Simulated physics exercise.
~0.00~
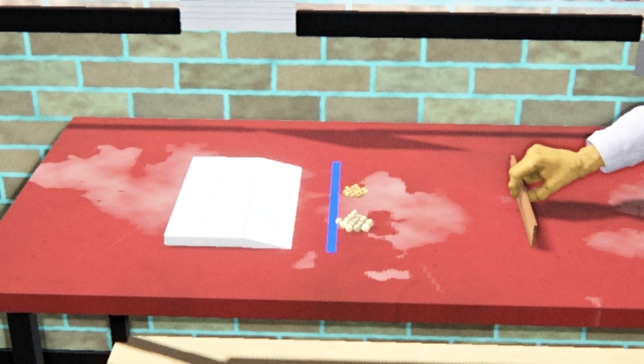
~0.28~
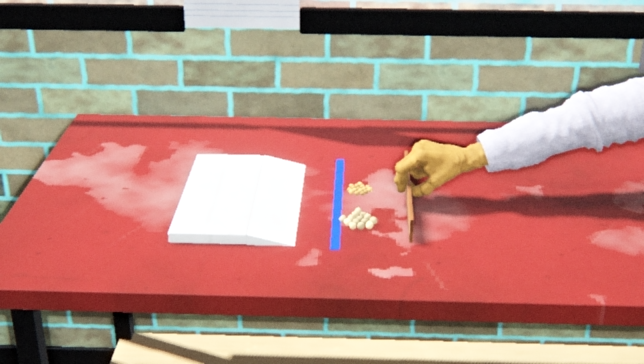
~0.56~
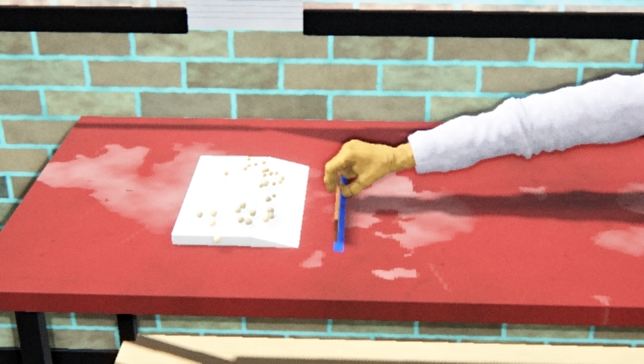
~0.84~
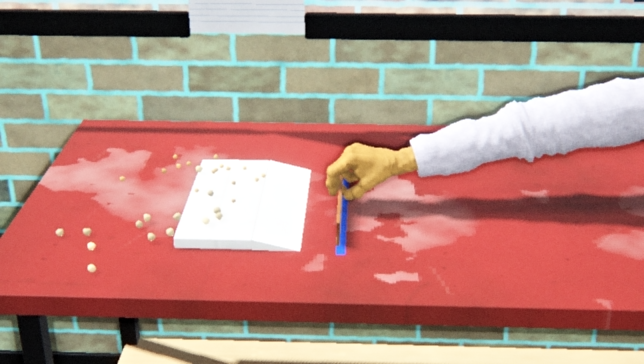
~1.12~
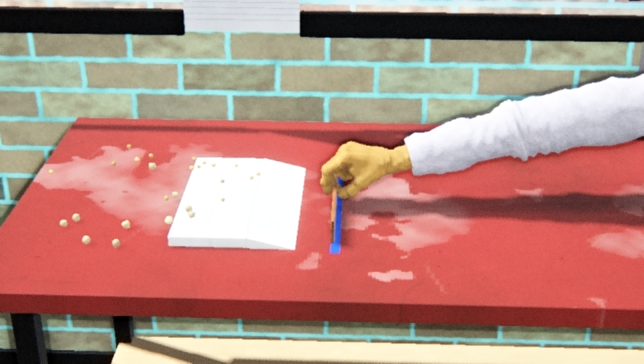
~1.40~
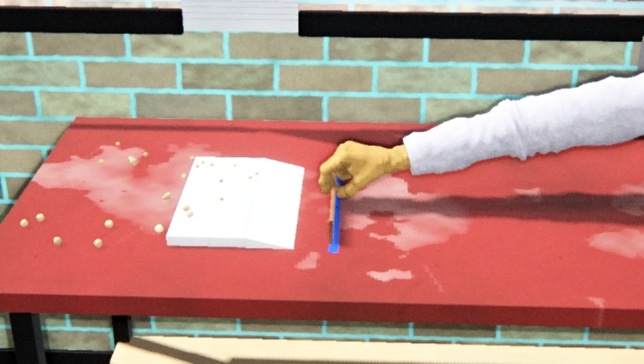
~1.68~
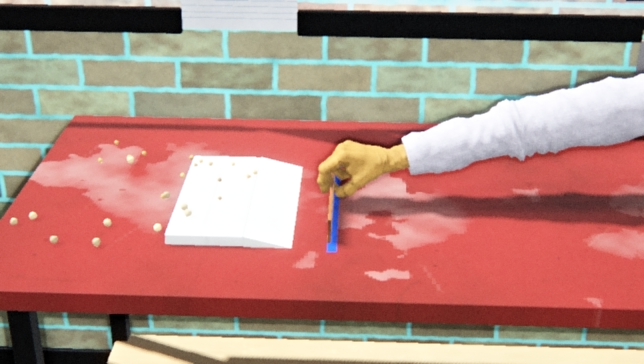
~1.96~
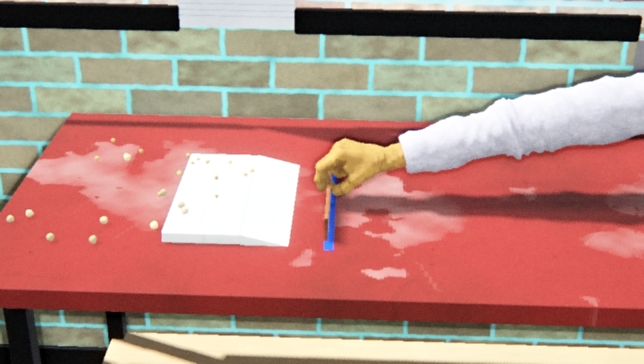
The clip opens on a red table before a brick wall, where a gloved hand in a white sleeve holds an upright strip of wood to the right of two small clusters of pale beads. A blue strip of tape and a low white wedge lie to their left. The hand sweeps the wood leftward toward the clusters, then halts it at the tape as the beads scatter across the wedge. Many roll on past it to the left, spreading over the table. They slow and settle, some beyond the wedge and several still appearing over its white surface, while the hand stays at the tape.
